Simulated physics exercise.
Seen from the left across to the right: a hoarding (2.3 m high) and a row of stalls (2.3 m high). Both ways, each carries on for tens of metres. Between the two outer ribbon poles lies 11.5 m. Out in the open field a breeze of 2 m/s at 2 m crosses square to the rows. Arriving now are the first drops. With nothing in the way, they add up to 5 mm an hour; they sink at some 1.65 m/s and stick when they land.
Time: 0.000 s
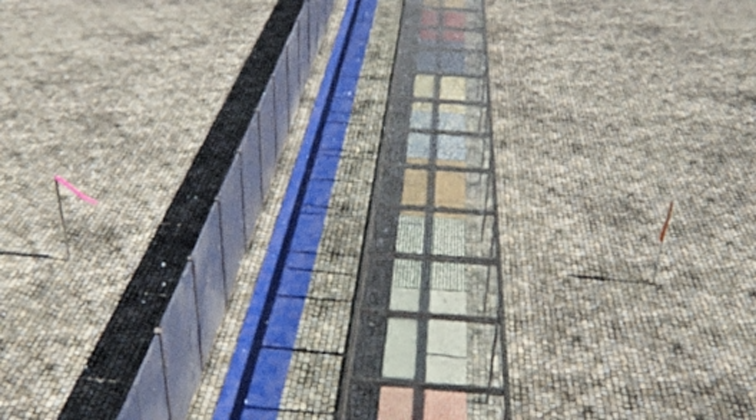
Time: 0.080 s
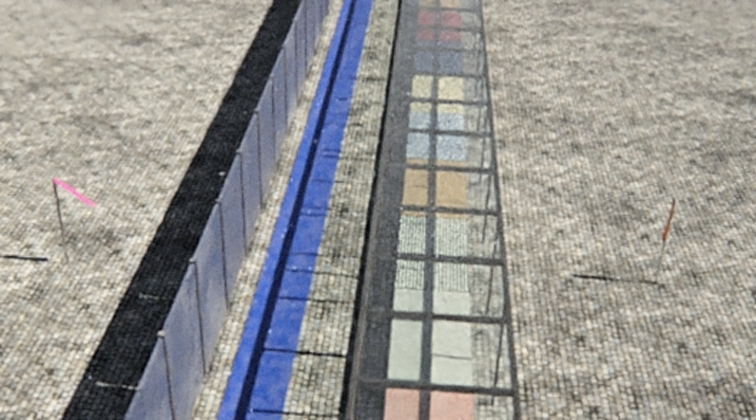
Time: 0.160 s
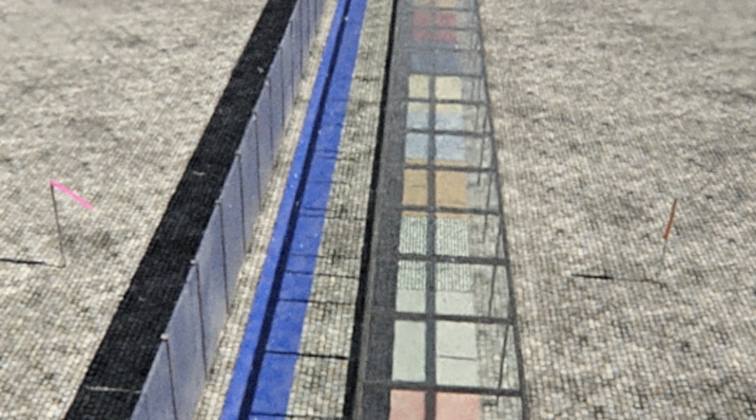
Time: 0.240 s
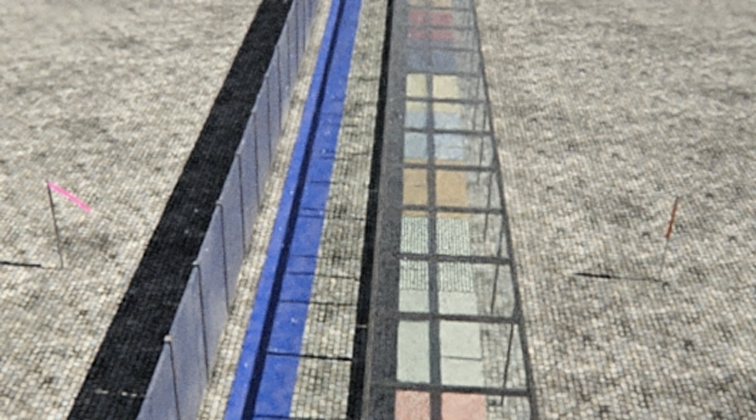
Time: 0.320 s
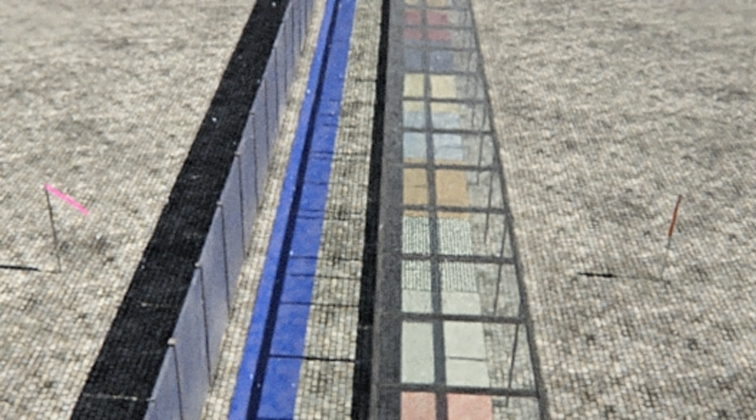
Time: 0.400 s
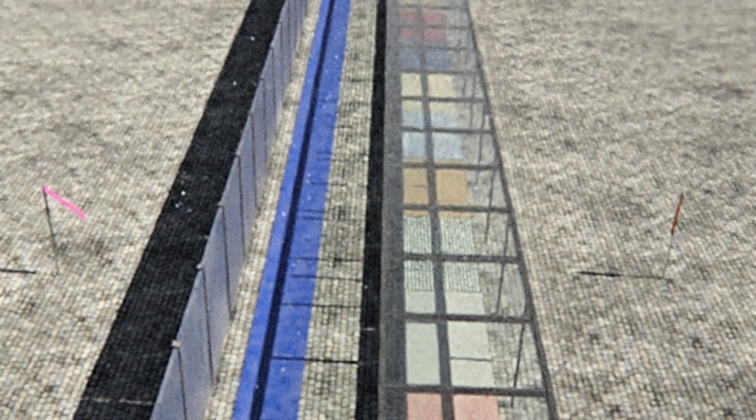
A glassy row of colored stalls and a blue strip shifted slightly as the view drifted, beside a dark-edged hoarding; the pink ribbon on the left leaned right while the right one hung almost straight.
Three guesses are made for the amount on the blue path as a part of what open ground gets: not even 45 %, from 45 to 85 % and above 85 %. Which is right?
On the blue path: More than 85 % of what open ground gets.
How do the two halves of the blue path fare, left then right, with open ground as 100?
I'd put the left at around 100 % and the right at around 100 %.
In 10 minutes the blue path collects 0.8 mm against 0.8 mm in the open.
In 30 minutes the blue path collects 2.5 mm against 2.5 mm in the open.
In 60 minutes the blue path collects 4.9 mm against 5.0 mm in the open, so the blue path has 98 % of the open amount; the left half of it has 98 %, the right half 99 %.
